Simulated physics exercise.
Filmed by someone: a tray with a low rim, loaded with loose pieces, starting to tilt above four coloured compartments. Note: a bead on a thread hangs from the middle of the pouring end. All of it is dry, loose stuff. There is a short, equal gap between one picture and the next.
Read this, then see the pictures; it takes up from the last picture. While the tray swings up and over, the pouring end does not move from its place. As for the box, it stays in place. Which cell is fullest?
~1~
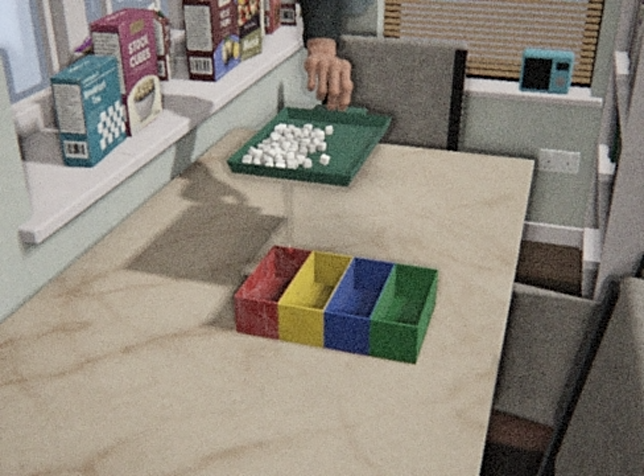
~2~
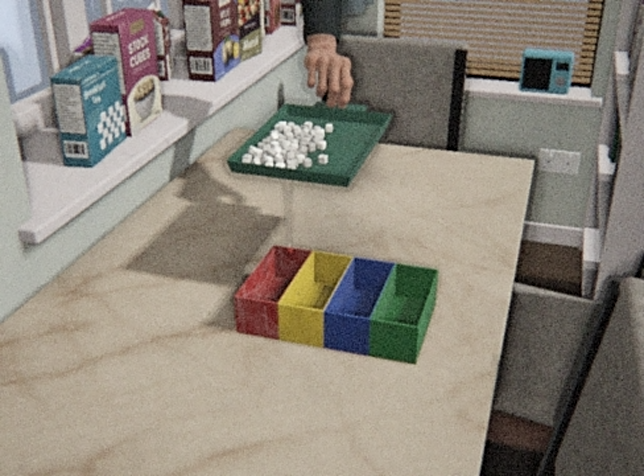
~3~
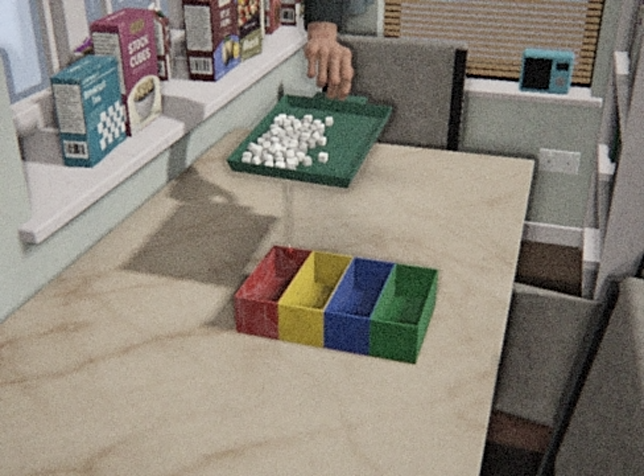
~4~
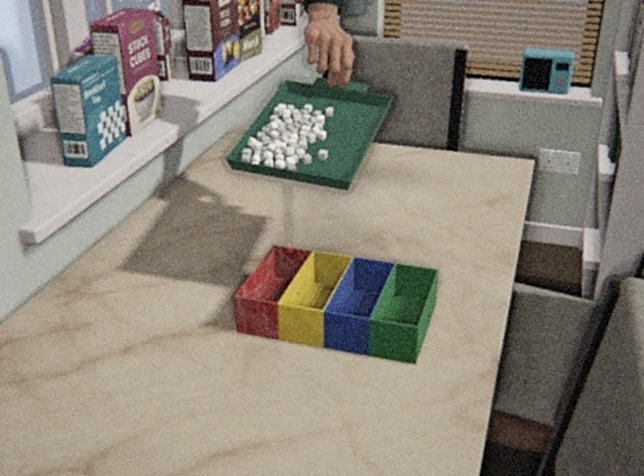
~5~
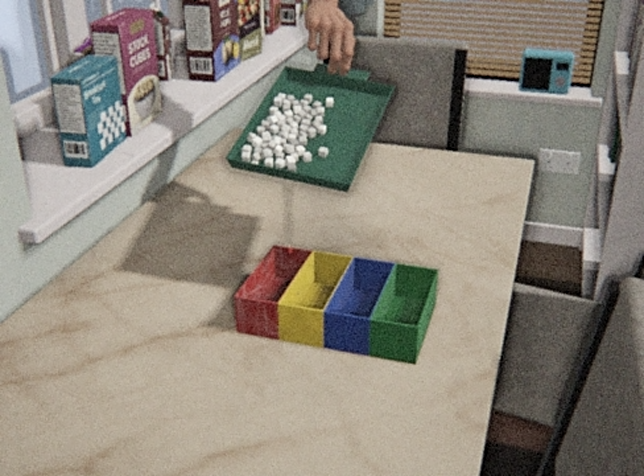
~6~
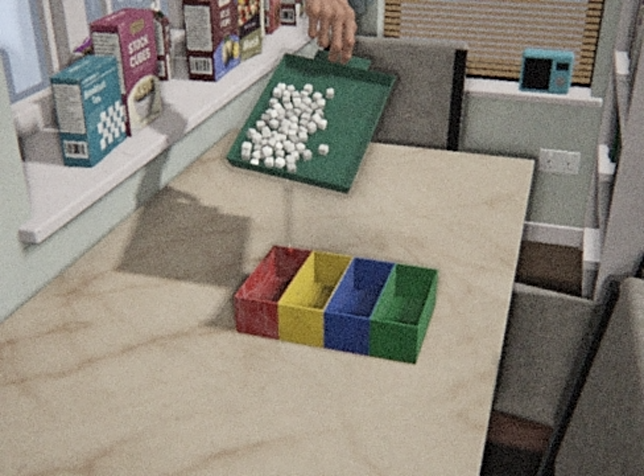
The yellow cell.
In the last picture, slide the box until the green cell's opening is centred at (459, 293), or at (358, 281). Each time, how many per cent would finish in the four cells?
Try 1: Some 70 %; try 2: Some 90 %.
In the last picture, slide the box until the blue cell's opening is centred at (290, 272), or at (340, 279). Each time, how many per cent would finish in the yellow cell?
The first gives 0 %, the second 30 %.
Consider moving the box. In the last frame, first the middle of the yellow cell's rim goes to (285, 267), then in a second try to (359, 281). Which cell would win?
For the first spot I'd say that blue cell, and for the second spot red.
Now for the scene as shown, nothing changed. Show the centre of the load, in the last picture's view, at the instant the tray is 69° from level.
Roughly at (306, 162).
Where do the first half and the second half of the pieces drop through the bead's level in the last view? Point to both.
It passes near (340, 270) first and then near (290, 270).
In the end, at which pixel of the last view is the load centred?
The centre settles at about (309, 317).
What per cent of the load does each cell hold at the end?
Red cell some 20; yellow cell some 50; blue cell some 20; green cell some 0.
Shortly afterwards, tray tipped steeply; all but a few on the tray; a little falling or outside the box.
Next, tray tipped past a quarter turn; the bulk on the tray; a little in the blue cell; a little in the yellow cell; only a few in the red cell; only a few falling or outside the box.
Some moments later, tray tipped past a quarter turn; near half in the yellow cell; near a quarter in the red cell; near a quarter in the blue cell; a little falling or outside the box.
In the end, tray tipped past a quarter turn; near half in the yellow cell; near a quarter in the red cell; near a quarter in the blue cell; none at all in the green cell; a little outside the box.
